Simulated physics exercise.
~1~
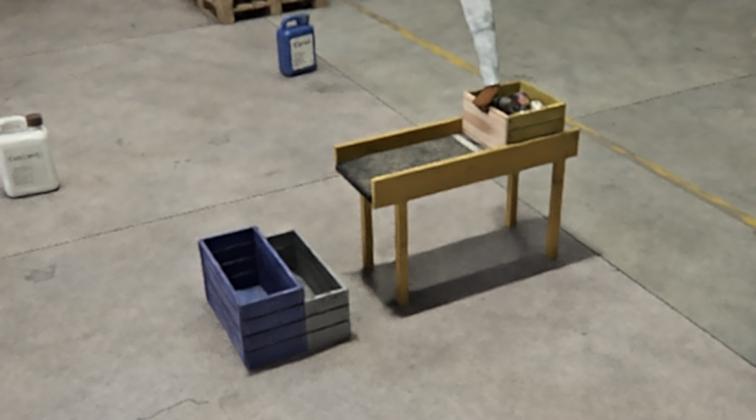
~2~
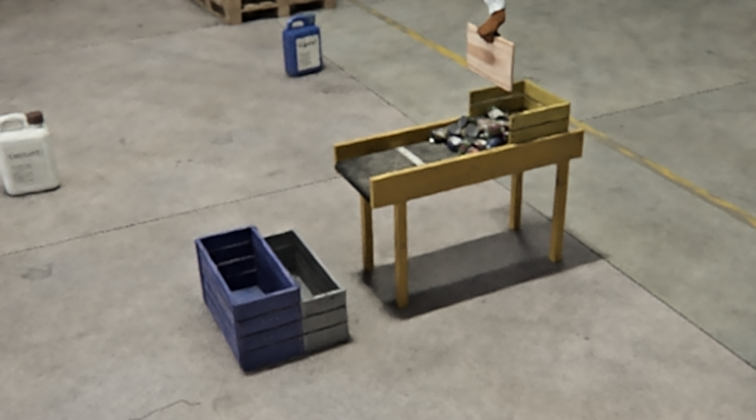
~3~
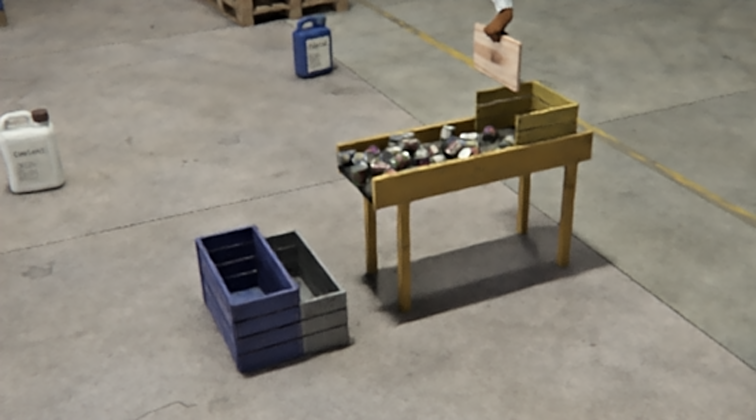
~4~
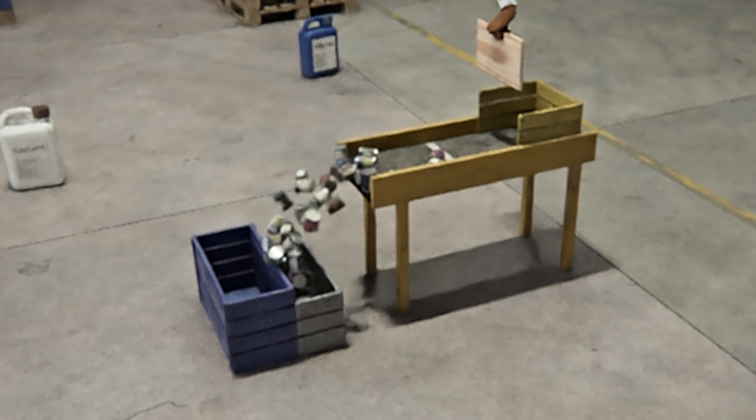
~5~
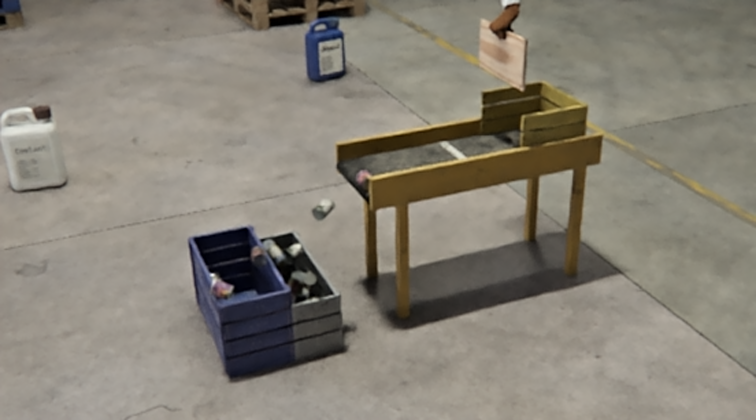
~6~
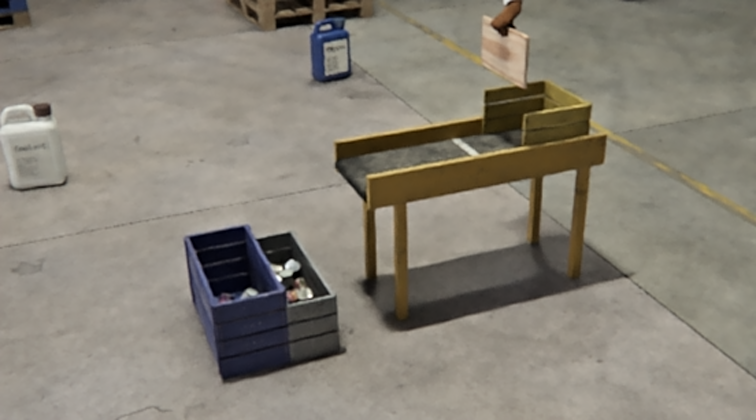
The video shows a robotic arm lifting a wooden panel from a yellow pen on a raised conveyor, whose belt carries many small tins leftward and spills them off the end. Most land in the grey box and a few in the blue box beyond it, leaving the belt empty.
